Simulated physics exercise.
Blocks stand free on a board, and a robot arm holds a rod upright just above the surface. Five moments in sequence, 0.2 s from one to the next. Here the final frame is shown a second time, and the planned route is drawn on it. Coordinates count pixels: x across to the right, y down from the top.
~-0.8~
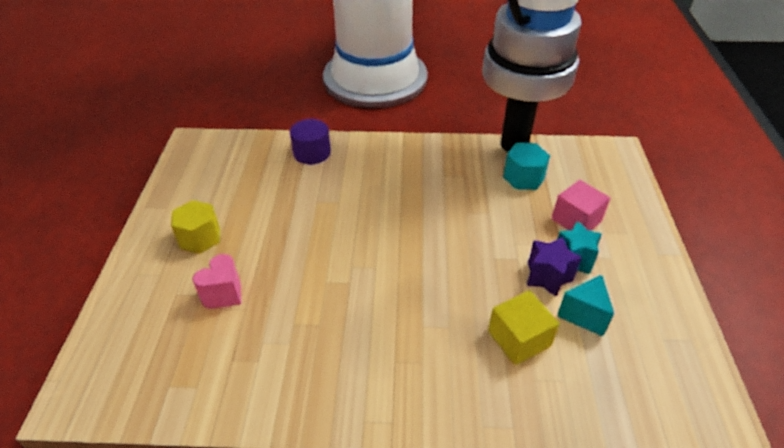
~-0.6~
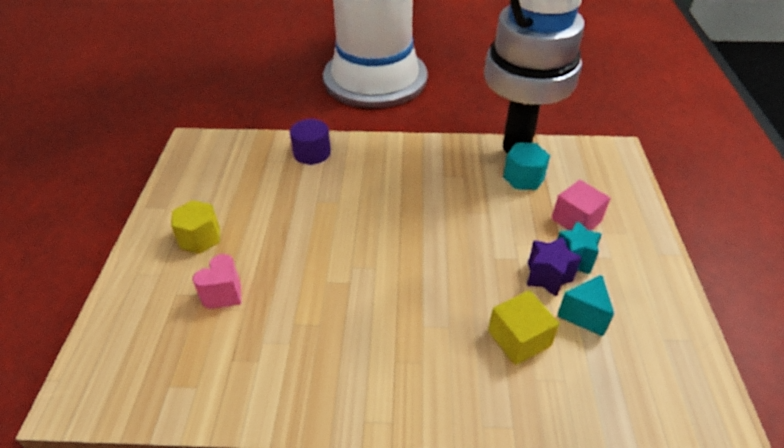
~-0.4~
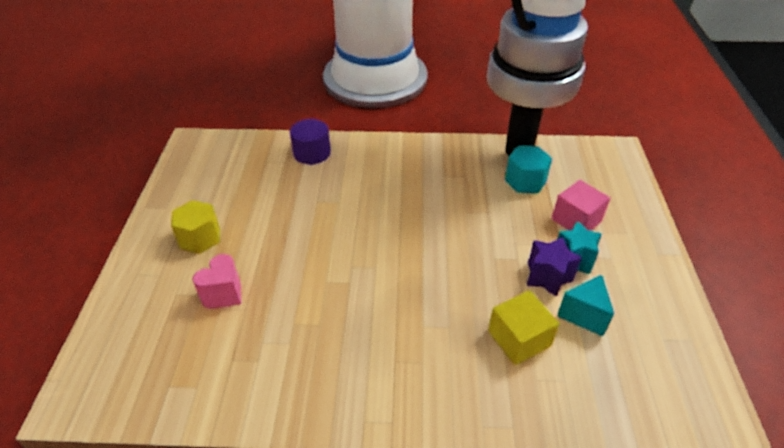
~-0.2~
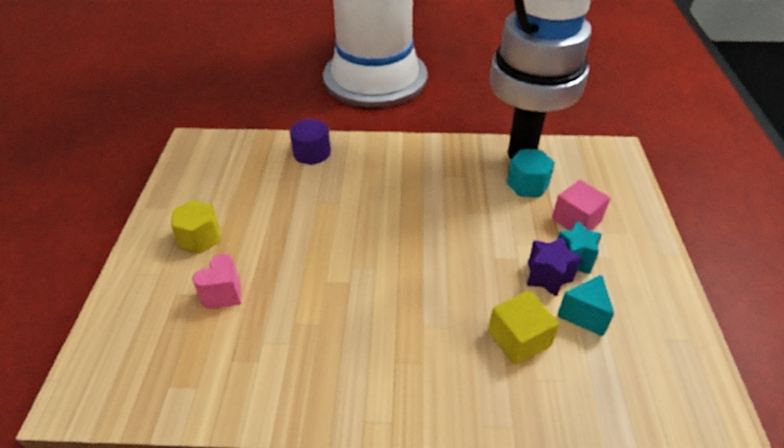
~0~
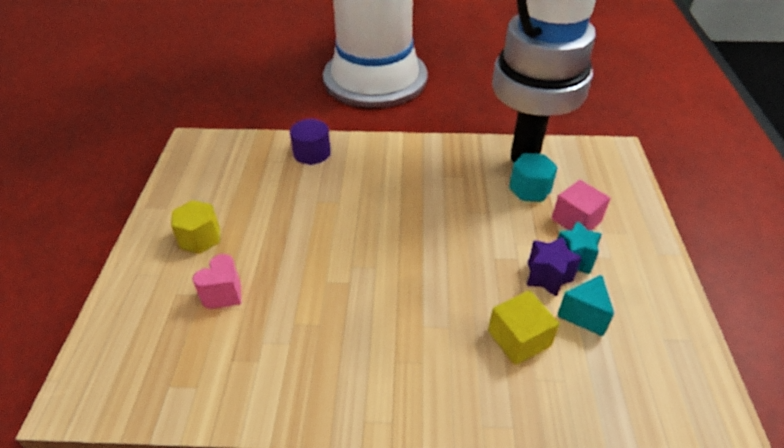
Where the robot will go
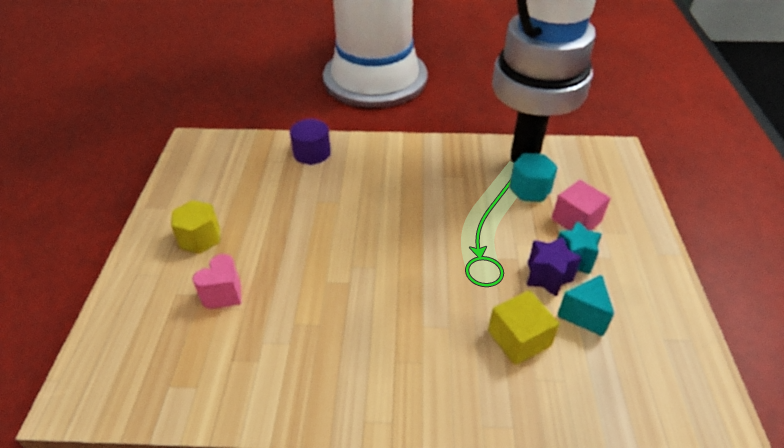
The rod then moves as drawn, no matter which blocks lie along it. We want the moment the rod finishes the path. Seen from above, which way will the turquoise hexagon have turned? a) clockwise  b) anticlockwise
b
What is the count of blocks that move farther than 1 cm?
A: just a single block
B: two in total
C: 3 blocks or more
Answer: A.
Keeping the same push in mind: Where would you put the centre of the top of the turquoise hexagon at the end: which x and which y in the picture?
(540, 183)
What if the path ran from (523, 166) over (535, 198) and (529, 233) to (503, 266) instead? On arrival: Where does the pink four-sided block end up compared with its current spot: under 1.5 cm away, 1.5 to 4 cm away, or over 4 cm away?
Goes 1.5 to 4 cm.
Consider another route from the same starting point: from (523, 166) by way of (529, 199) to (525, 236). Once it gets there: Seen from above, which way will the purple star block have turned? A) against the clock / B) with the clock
B (with the clock)
The line goes from (523, 166) through (501, 195) and (480, 228) to (485, 271).
The first path, step by step. One third of the way, rod at (502, 187); turquoise hexagon at (540, 183), turned 60° anticlockwise.
Two thirds of the way, rod at (481, 221); turquoise hexagon at (540, 183), turned 60° anticlockwise.
At the end, rod at (486, 264); turquoise hexagon at (540, 183), turned 60° anticlockwise; purple star block unmoved.
